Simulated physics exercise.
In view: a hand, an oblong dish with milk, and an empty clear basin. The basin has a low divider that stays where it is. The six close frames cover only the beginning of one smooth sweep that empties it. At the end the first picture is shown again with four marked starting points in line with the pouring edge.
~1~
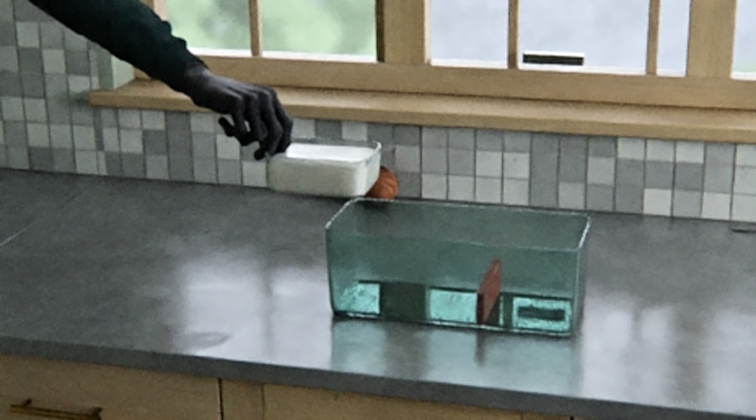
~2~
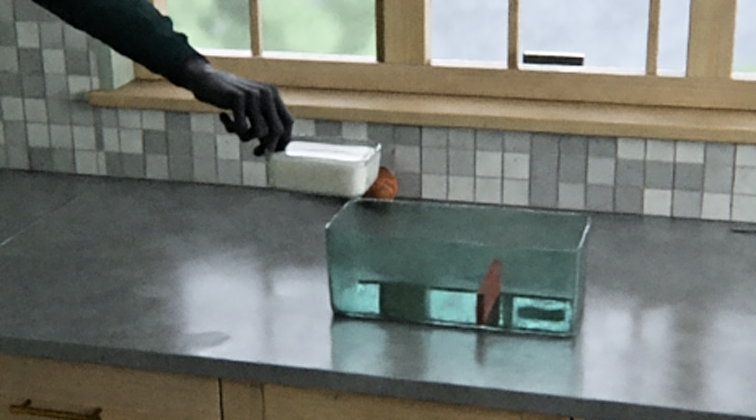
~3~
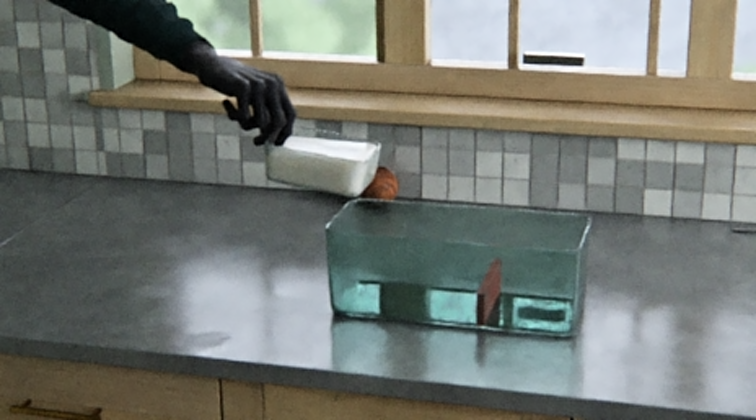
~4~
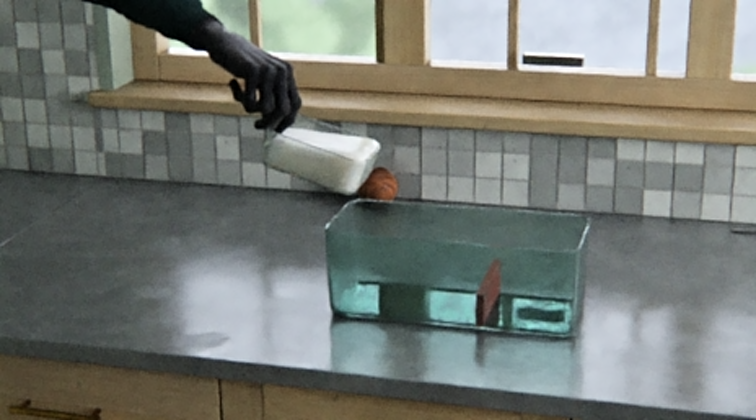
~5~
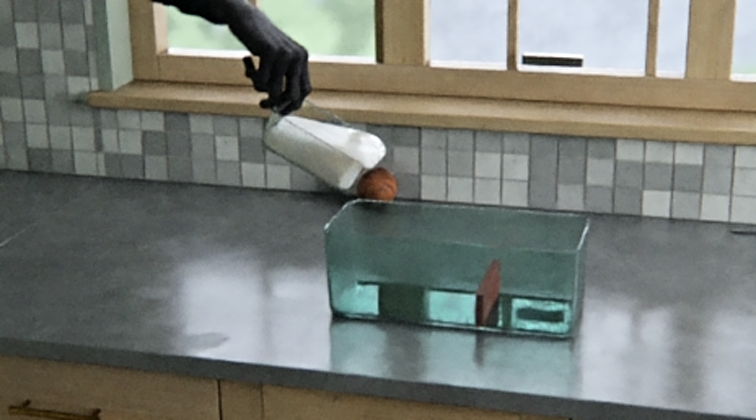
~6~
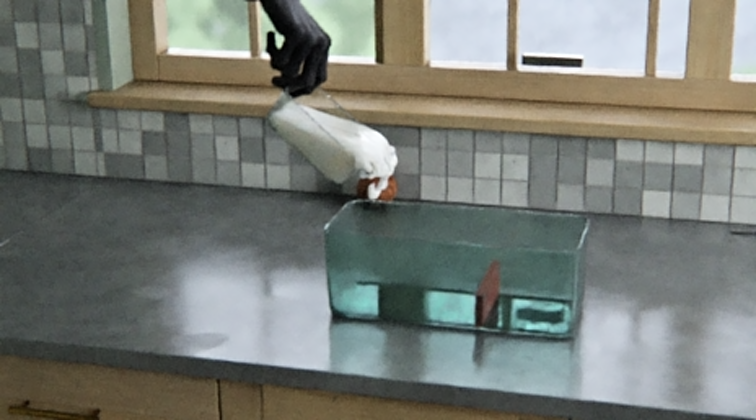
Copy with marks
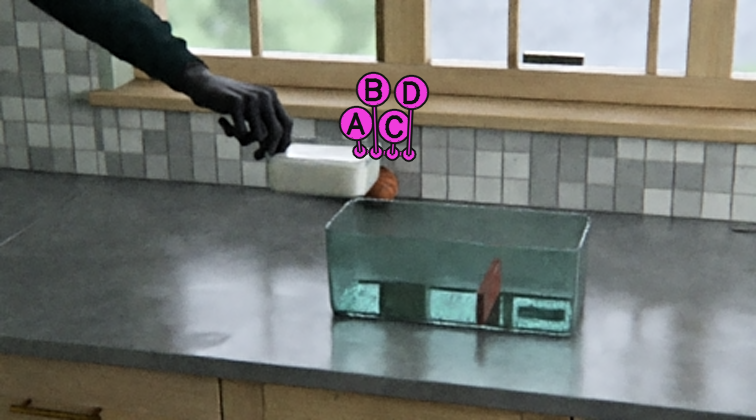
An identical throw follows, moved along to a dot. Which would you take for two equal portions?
D.
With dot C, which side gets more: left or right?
The left one.
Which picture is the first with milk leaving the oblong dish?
Picture 4.
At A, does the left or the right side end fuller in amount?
More ends on the left.
On the marked copy, A at (359, 151); B at (376, 152); C at (392, 153); D at (408, 154).
For dot A, about 90 % ends left of the wall and 7 % right of it; 3 % is lost outside.
For dot B, about 86 % ends left of the wall and 8 % right of it; 6 % is lost outside.
For dot C, about 81 % ends left of the wall and 16 % right of it; 4 % is lost outside.
For dot D, about 43 % ends left of the wall and 54 % right of it; 3 % is lost outside.
